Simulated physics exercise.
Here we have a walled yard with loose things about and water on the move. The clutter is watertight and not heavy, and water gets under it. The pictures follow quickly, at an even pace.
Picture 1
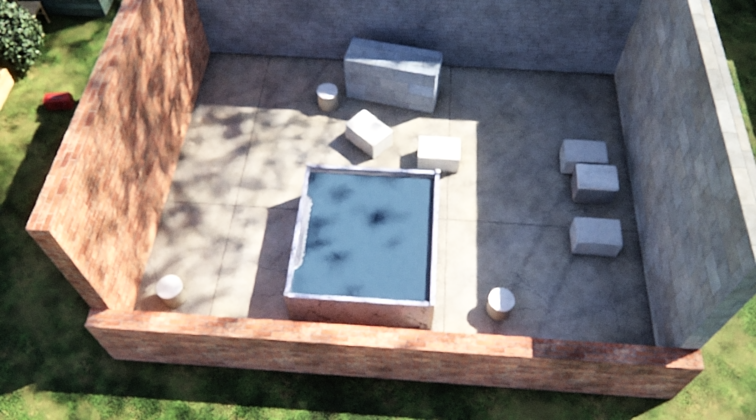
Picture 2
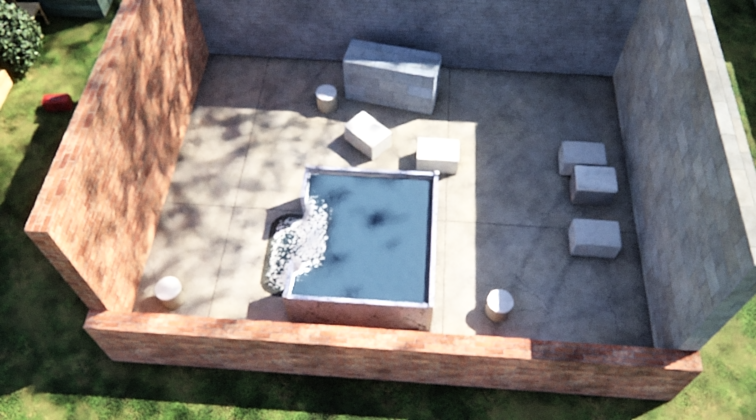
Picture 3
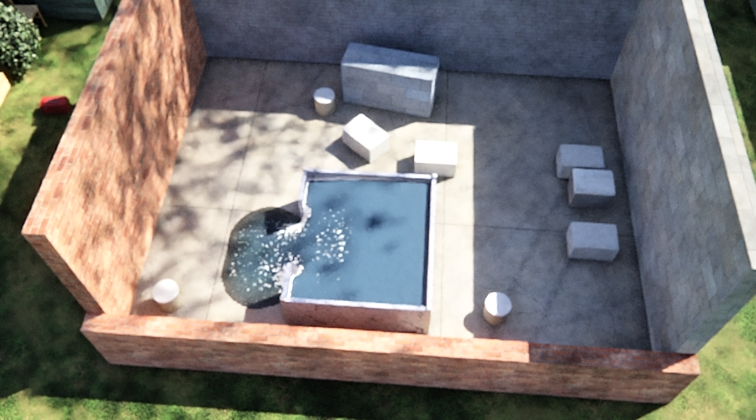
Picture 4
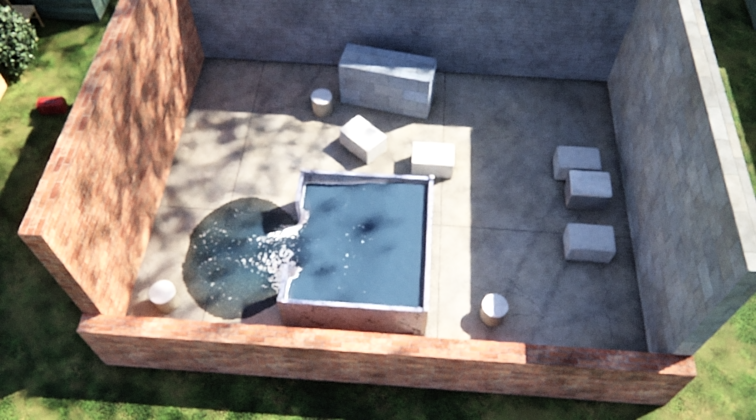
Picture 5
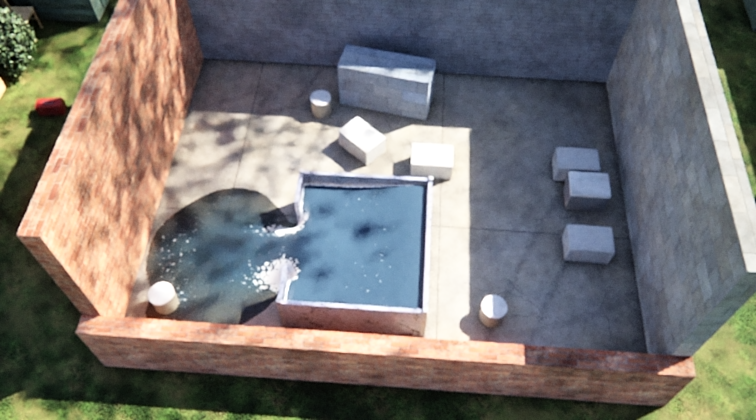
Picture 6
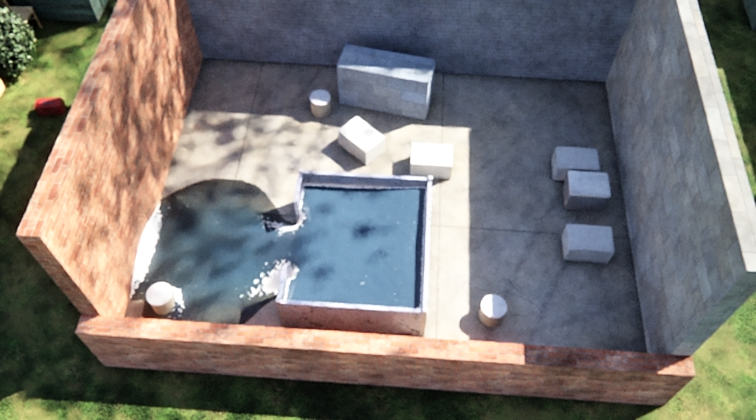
Water bursting through the left side of a raised tank and spreading across a walled yard, surrounding a small pale pail.
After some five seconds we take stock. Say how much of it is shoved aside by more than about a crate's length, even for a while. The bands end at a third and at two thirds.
It is not even a third.
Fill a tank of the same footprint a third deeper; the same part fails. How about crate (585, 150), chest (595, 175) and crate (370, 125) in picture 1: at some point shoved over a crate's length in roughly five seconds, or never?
As listed: Never so far, less than that, short of that.
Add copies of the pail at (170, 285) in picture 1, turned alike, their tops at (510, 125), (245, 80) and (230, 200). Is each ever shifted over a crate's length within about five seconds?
In turn: Under that, shifted that much, pushed that far.
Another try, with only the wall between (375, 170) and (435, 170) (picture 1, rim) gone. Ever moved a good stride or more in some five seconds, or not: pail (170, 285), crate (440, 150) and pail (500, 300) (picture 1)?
In turn: No, yes, less than that.
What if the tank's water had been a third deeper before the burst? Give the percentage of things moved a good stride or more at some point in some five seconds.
Near 20 in a hundred.
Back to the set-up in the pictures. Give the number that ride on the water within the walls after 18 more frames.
It comes to 1.
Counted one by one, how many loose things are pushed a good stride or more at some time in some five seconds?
2 of them.
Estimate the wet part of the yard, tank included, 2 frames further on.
Roughly 25 per cent.
A moment on, 0 of 8 are well off their spots; 1 afloat.
Next, 0 of 8 are well off their spots; 1 afloat.
Later, 1 of 8 are well off their spots; 1 afloat.
In the end, 2 of 8 are well off their spots, and 2 have been at some point; 2 afloat.
